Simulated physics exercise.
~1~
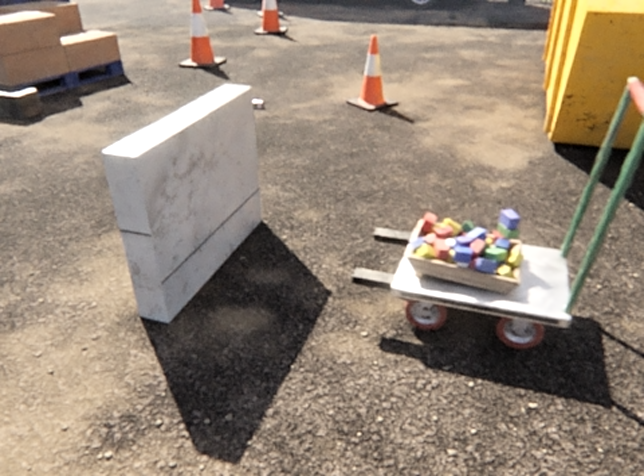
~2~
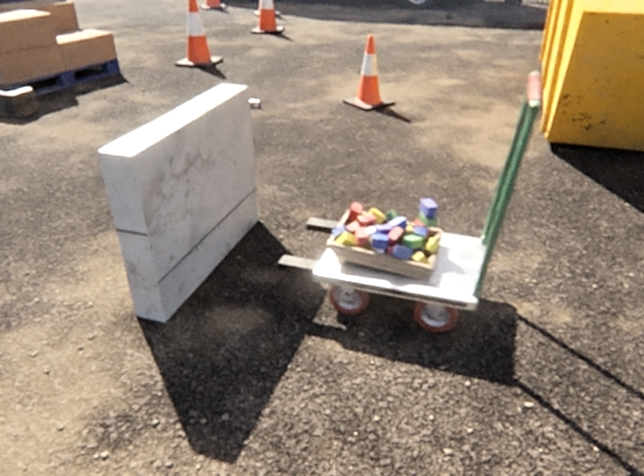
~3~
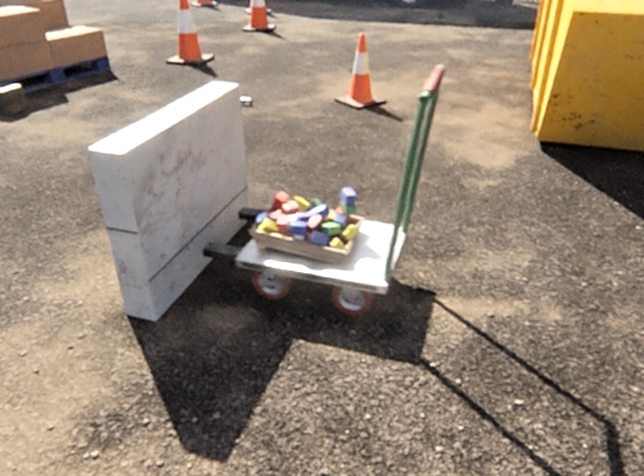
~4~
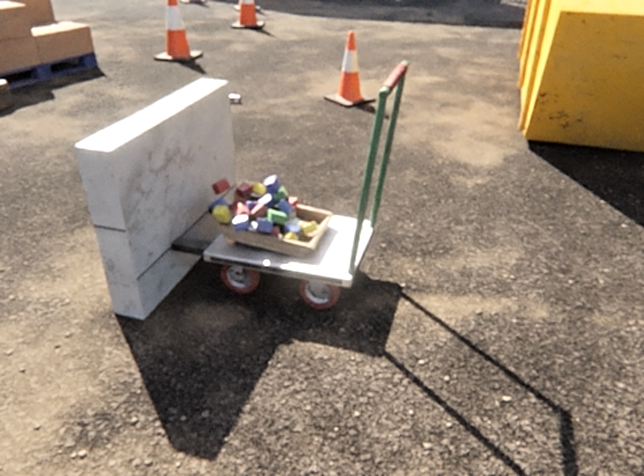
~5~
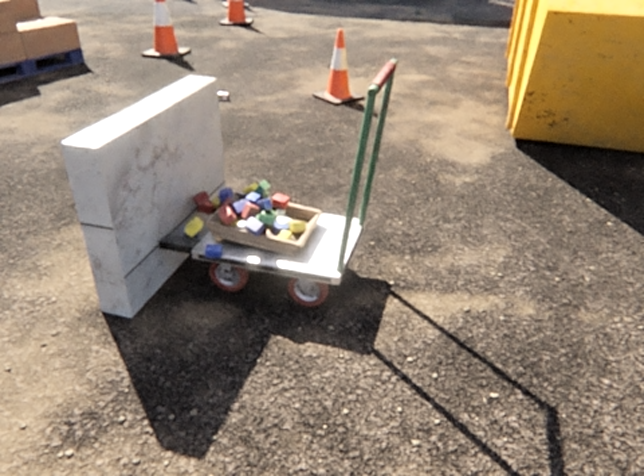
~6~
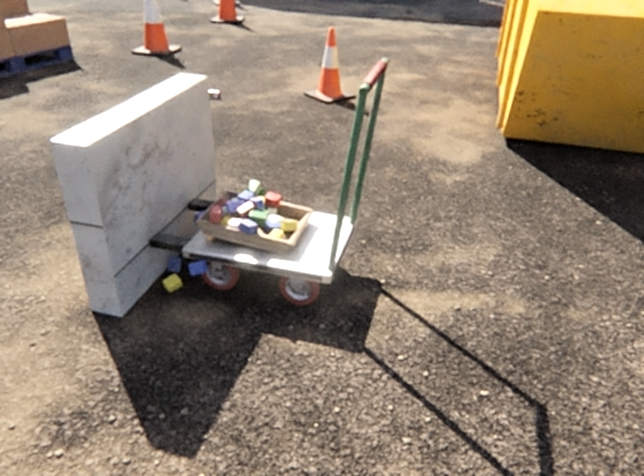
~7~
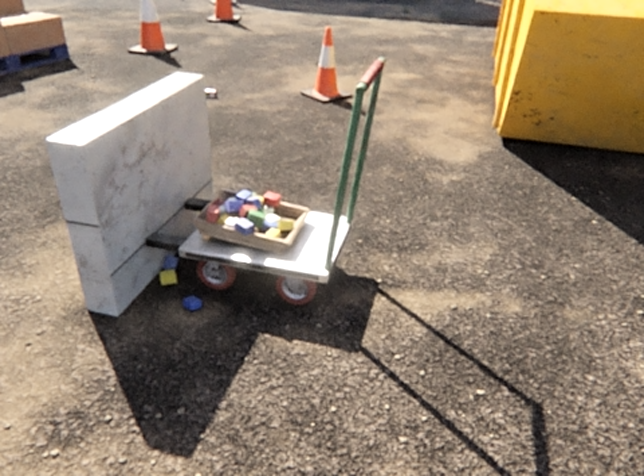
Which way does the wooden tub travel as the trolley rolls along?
The wooden tub travels to the left, riding on the trolley towards the pale block wall.
A trolley with a green handle, carrying a wooden tub of colourful toy bricks, rolled left across the tarmac and stopped against a pale block wall. The bricks lurched forward and several spilled over the front, while the tub stayed on the deck.
